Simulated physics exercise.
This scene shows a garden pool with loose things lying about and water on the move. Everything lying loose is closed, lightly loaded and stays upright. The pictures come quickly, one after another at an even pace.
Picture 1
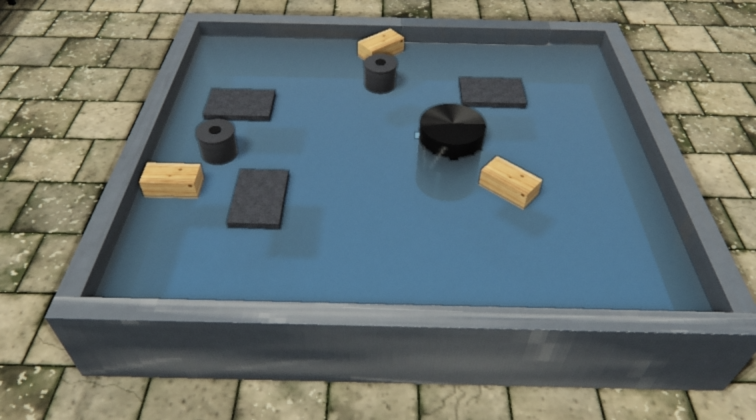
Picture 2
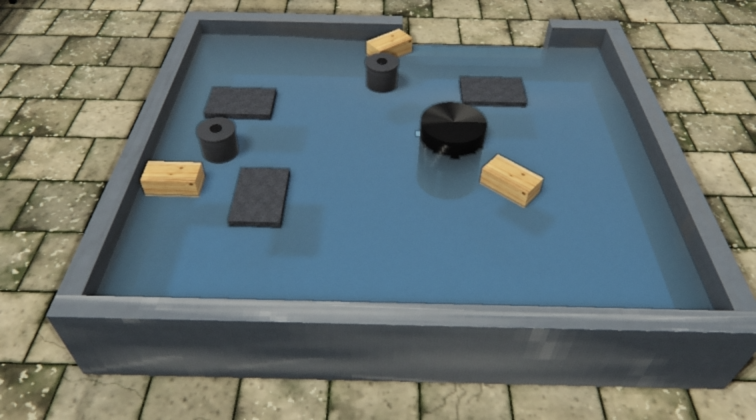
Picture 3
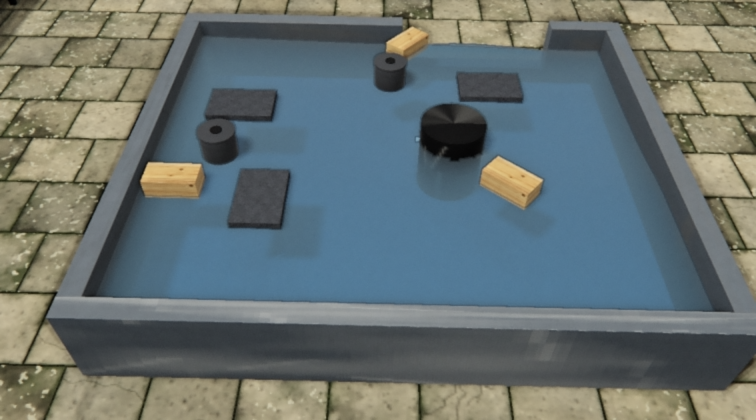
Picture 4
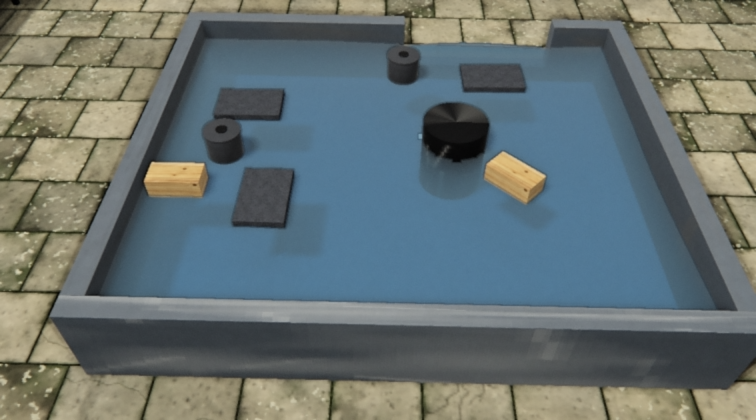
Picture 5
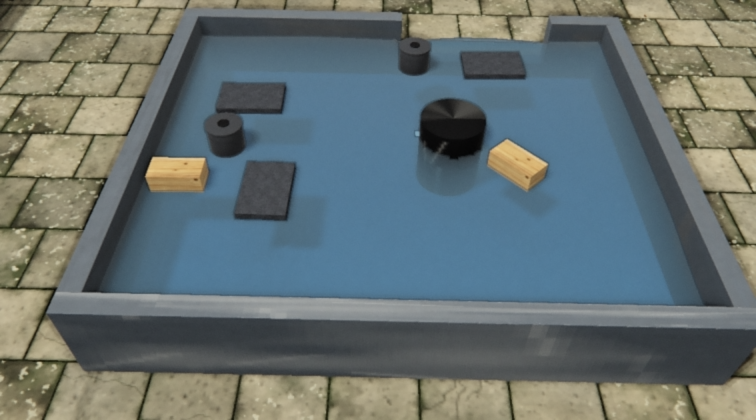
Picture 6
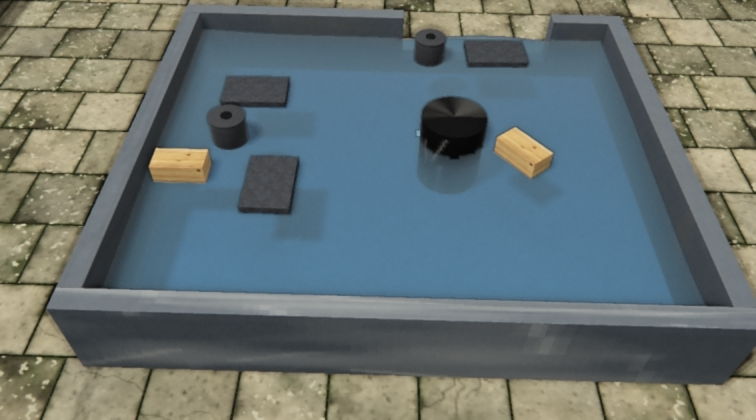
A square grey-walled pool of blue water sits on stone paving, seen from above by a still camera. Dark flat slabs, dark grey tubs and pale wooden blocks float around a round black object right of centre. A gap opens in the far wall, the farthest block slips out through it, and the nearby tub and slab drift toward the opening while the others shift slightly.
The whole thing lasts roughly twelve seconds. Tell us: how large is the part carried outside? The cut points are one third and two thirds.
Result: Mid band.
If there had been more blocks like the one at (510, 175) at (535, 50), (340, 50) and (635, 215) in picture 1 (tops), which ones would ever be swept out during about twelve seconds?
The first leaves, the second leaves, and the third does not leave.
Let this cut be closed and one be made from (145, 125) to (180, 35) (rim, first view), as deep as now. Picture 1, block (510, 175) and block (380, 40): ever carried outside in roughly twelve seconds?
In turn: Left behind, out.
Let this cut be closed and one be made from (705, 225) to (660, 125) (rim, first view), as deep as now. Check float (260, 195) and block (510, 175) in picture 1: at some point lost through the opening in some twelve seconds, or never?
First retained, second lost.
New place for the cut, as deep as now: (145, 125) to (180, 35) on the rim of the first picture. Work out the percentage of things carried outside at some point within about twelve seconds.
Close to 80 percent.
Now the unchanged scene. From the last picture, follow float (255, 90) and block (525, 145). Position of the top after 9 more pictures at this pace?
(282, 82) and (509, 105), give or take.
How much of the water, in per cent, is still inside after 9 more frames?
By my count, 76 per cent.
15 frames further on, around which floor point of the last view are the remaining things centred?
Centre estimate: Around (314, 155).
A moment on, 2 of 8 are out; 6 afloat.
Next, 3 of 8 are out; 5 afloat.
Later, 3 of 8 are out; 5 afloat.
In the end, 3 of 8 are out; 5 afloat.
